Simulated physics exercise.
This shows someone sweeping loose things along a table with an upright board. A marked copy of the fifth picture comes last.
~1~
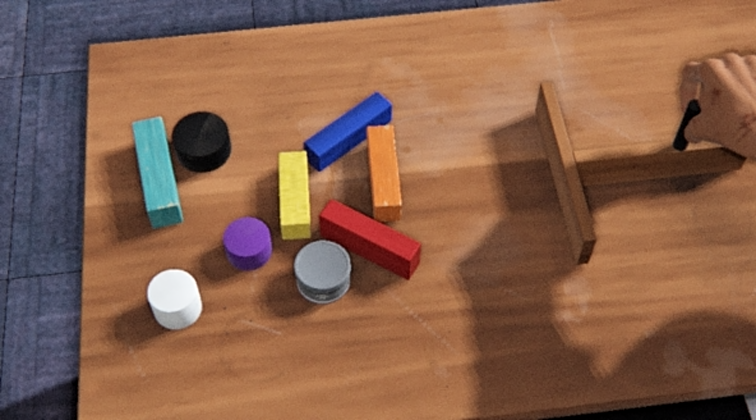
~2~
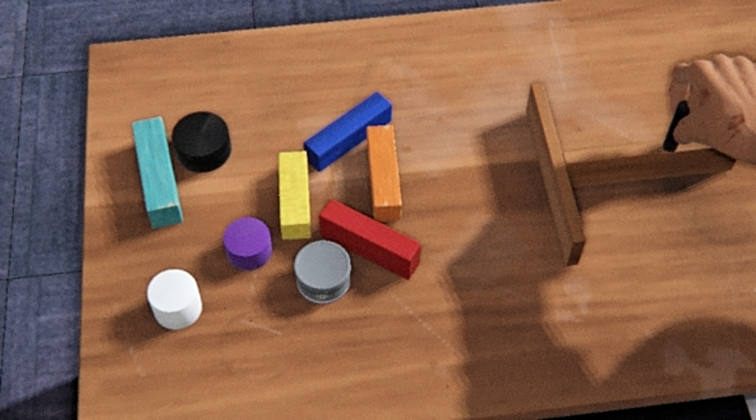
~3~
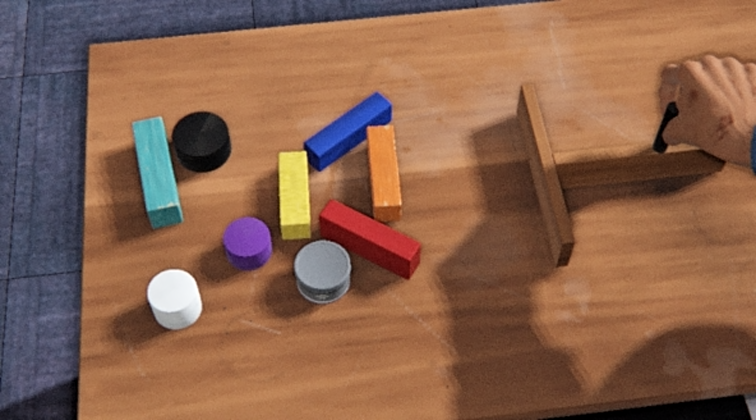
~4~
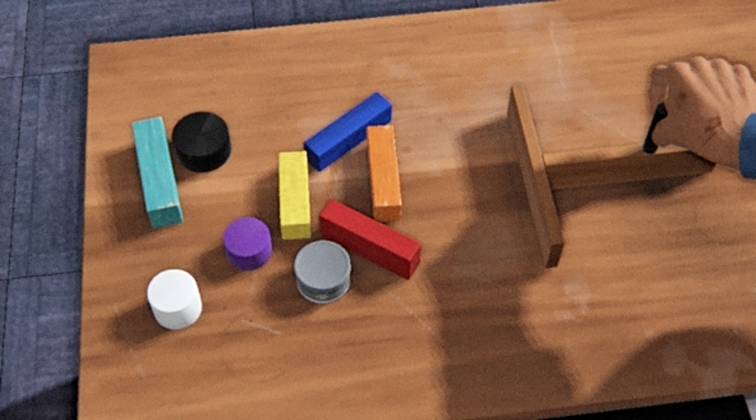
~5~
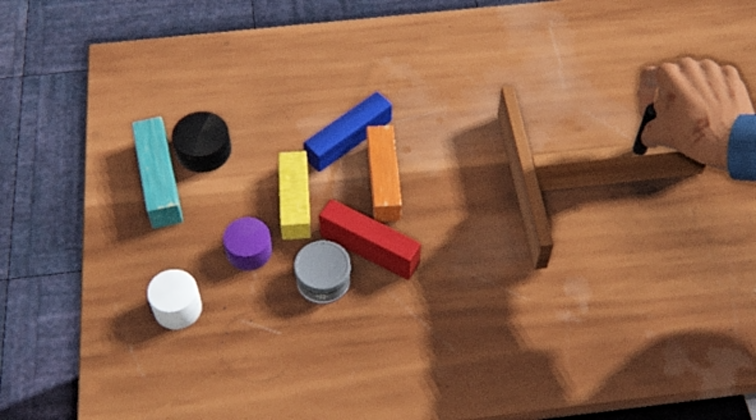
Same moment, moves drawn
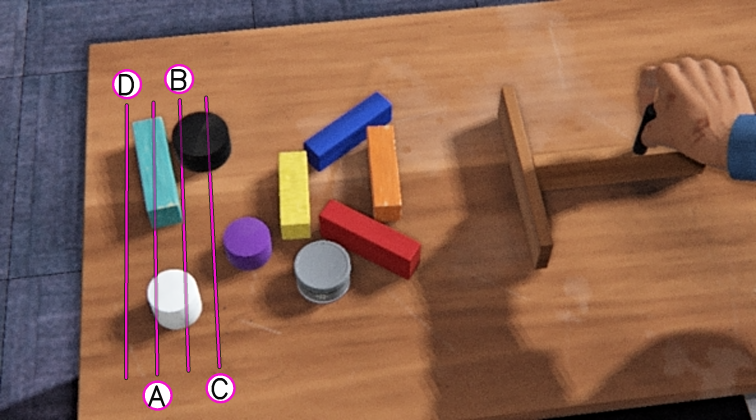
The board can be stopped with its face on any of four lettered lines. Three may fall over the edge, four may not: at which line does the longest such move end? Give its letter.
Line D.
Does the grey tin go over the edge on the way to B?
No.
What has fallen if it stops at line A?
The turquoise bar.
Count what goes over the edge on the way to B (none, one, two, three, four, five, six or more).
By then, none.
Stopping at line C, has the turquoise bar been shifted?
Yes.
On the marked copy, A at (155, 227); B at (184, 224); C at (212, 221); D at (127, 230).
Following D. Soon after the start, board (385, 176); blue stick (339, 127); red stick (348, 241).
Later, board (239, 192); turquoise bar (139, 168); white tin (145, 308).
In the end, board (123, 204); turquoise bar over the edge; yellow bar over the edge; three fallen.
As for the rest, A is within the limit but short; B is within the limit but short; C is within the limit but short.
